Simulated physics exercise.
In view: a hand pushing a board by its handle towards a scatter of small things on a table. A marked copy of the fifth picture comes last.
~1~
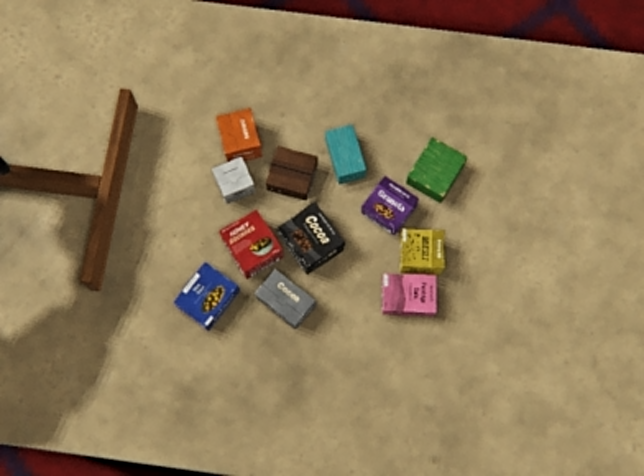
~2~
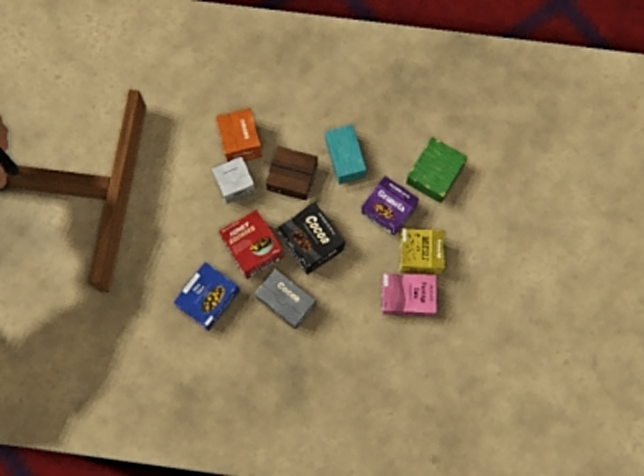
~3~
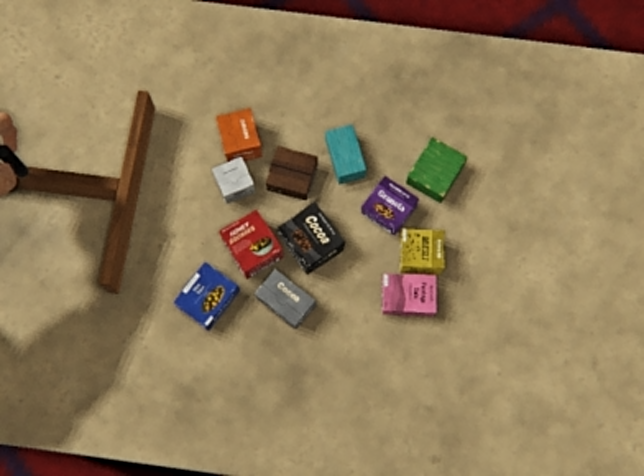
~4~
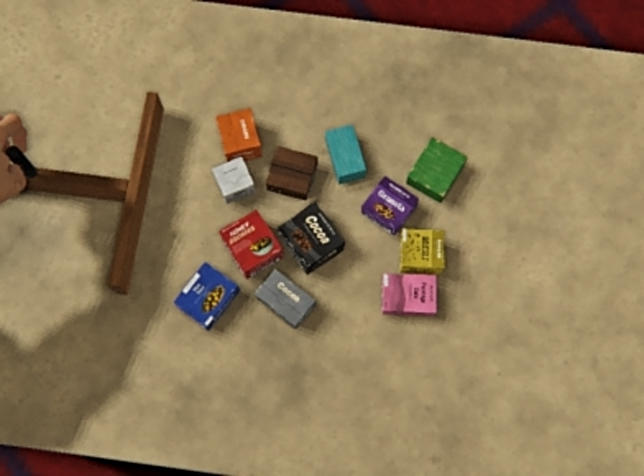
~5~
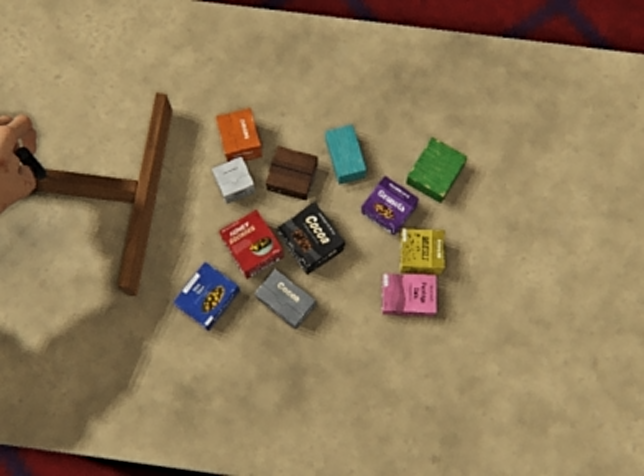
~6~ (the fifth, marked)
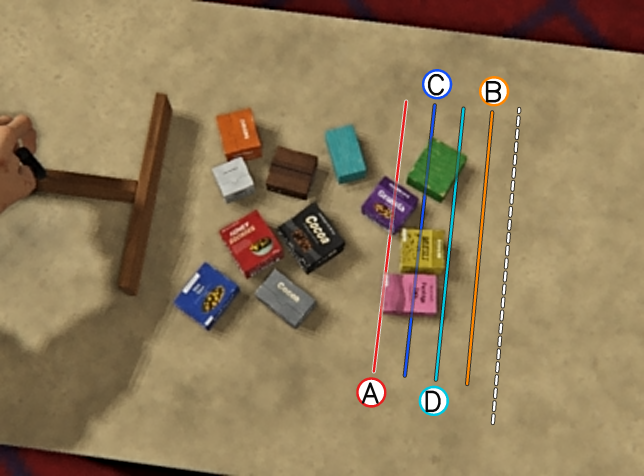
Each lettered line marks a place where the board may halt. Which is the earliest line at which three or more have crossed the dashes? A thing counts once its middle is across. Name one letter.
It can halt at C.
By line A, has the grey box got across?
By then, no.
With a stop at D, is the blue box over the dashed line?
No.
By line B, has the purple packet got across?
Yes.
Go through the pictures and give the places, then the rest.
In the first picture, pink packet (409, 295); yellow packet (422, 252); black packet (311, 238).
In the second picture, board (115, 184); blue box (207, 296).
In the third picture, board (125, 185); brown box (292, 174).
In the fourth picture, board (134, 186); turquoise block (345, 155).
In the fifth picture, board (143, 187); grey box (286, 300); green block (436, 170); red packet (252, 245).
On the marked copy, A at (391, 231); B at (480, 243); C at (420, 235); D at (450, 239); the dashed line at (507, 259).
With C. Early on, board (243, 200); green block (436, 170); yellow packet (422, 252); none across.
Further on, board (343, 213); pink packet (470, 308); yellow packet (468, 267); none across.
At the end, board (419, 222); pink packet (543, 319); yellow packet (542, 275); four across.
As for the rest, A gets only two across; B gets nine across, but is farther than needed; D gets eight across, but is farther than needed.
